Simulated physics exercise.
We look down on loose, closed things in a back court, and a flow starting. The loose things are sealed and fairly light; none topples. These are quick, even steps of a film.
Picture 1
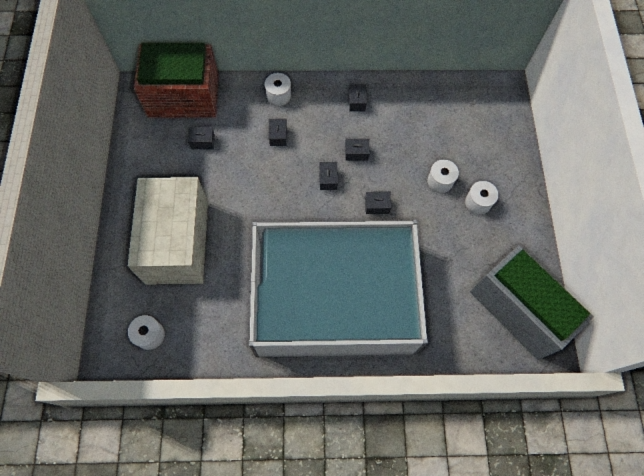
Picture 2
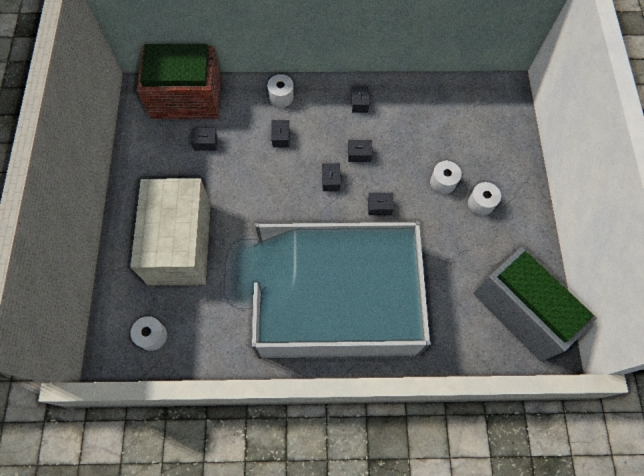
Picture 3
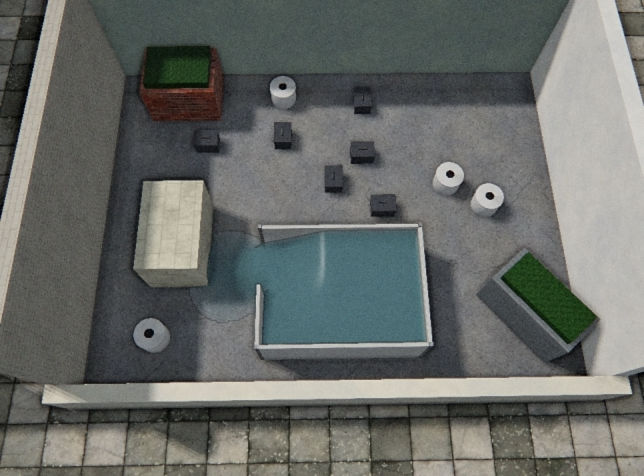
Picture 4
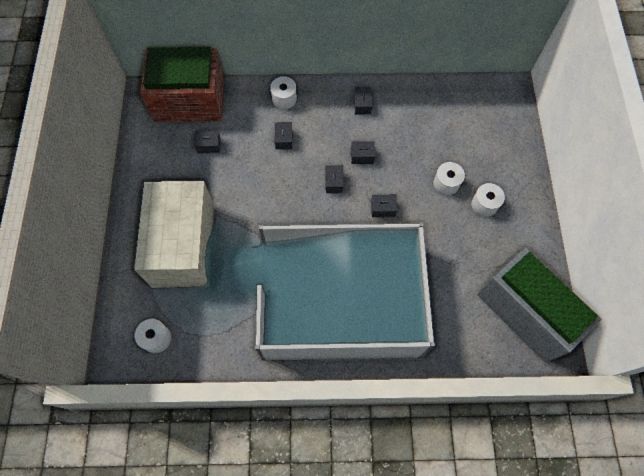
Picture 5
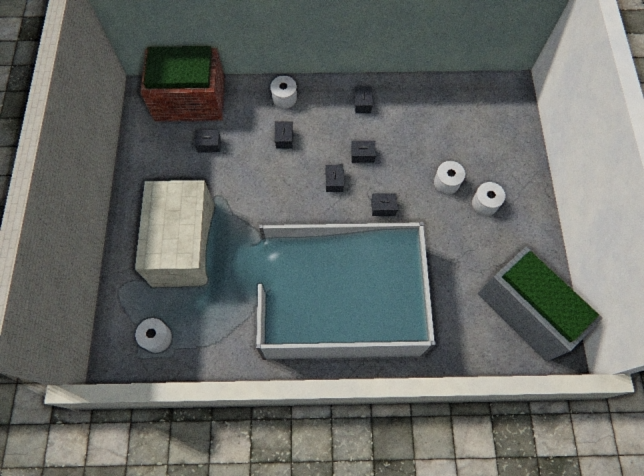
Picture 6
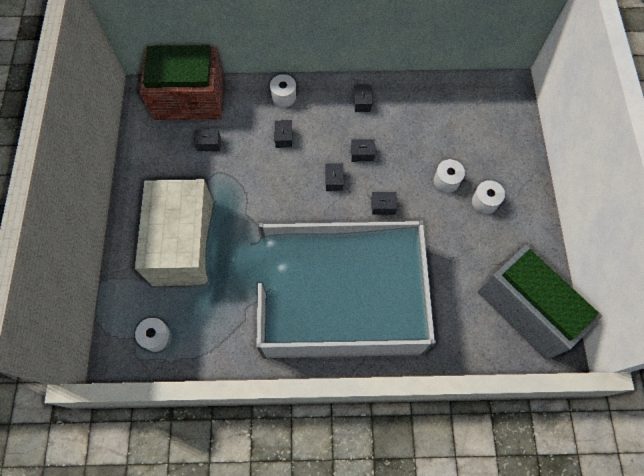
In a walled court, water pours from a pool's left side and spreads around a pale block.
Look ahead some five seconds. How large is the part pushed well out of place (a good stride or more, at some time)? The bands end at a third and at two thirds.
It is between one and two thirds.
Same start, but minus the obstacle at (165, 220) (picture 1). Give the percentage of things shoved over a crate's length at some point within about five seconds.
I make it 30 per cent.
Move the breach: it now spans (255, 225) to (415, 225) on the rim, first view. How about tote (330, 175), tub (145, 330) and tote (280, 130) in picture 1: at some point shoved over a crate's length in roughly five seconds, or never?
One after the other: Swept aside, under that, that far or more.
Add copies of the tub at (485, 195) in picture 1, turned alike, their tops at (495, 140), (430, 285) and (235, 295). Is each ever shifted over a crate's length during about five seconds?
One after the other: Under that, never so far, moved that far.
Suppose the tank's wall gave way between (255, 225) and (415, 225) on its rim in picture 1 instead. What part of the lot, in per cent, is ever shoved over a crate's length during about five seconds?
Near 90 in a hundred.
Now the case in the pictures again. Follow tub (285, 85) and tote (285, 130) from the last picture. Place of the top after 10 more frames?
Close to (317, 69) and (318, 96).
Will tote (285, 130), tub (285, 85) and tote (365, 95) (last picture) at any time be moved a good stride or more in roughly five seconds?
One after the other: Swept aside, pushed that far, moved that far.
A moment on, 0 of 10 are well off their spots; 0 afloat.
Next, 3 of 10 are well off their spots; 1 afloat.
Later, 4 of 10 are well off their spots; 2 afloat.
In the end, 5 of 10 are well off their spots, and 5 have been at some point; 3 afloat.
